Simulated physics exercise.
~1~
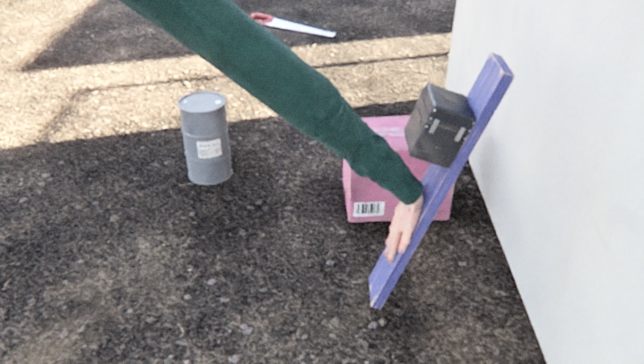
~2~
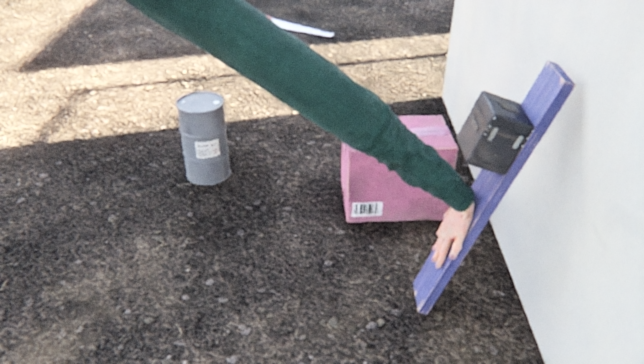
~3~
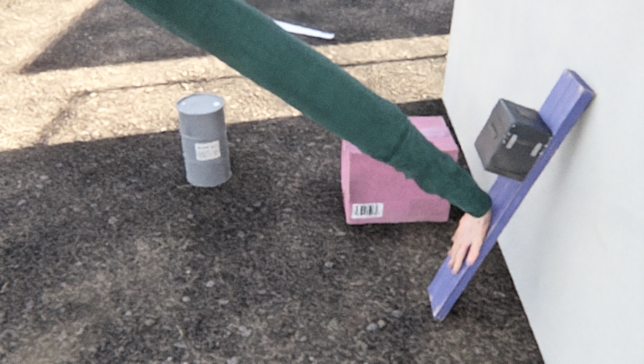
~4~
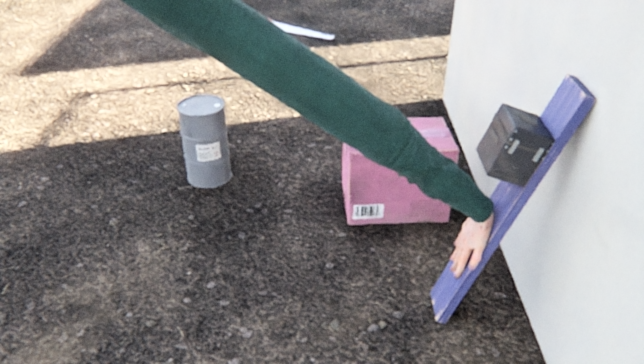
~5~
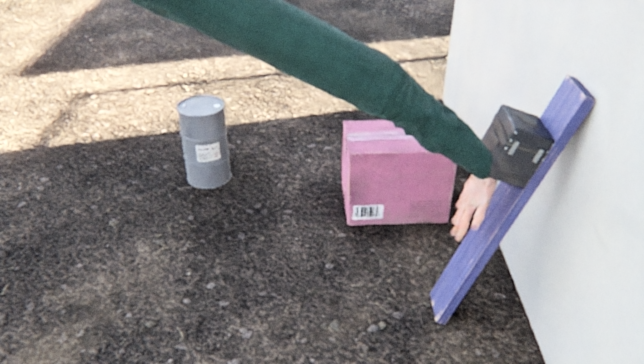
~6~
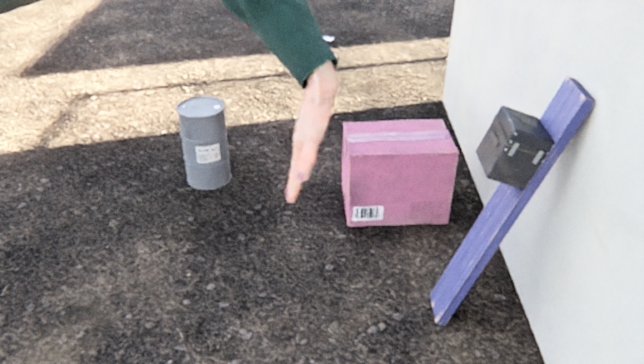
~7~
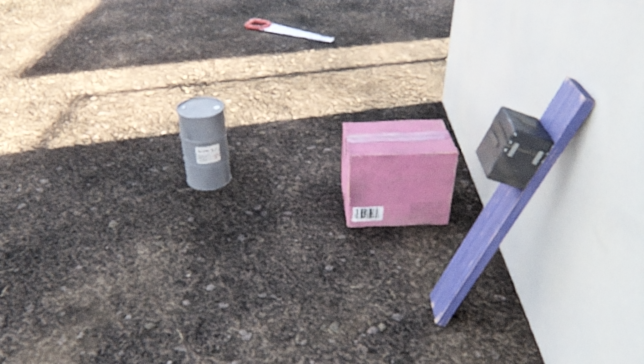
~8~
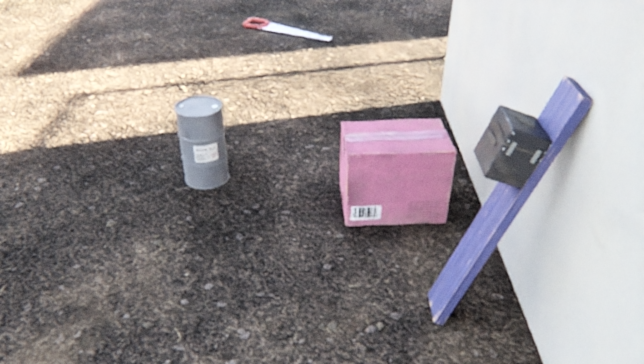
A blue plank with a dark box-shaped block on its upper part is moved by a hand in a green sleeve toward a white wall on the right, seen from slightly above on rough dark asphalt. A pink box stands near the middle, a grey canister sits to its left, and a red-handled saw lies on the ground behind. The hand shifts the plank a short way right until it leans against the wall. The hand then lets go, draws back to the left and leaves the view. The plank stays leaning, the block still on it, while the box and canister remain in place.
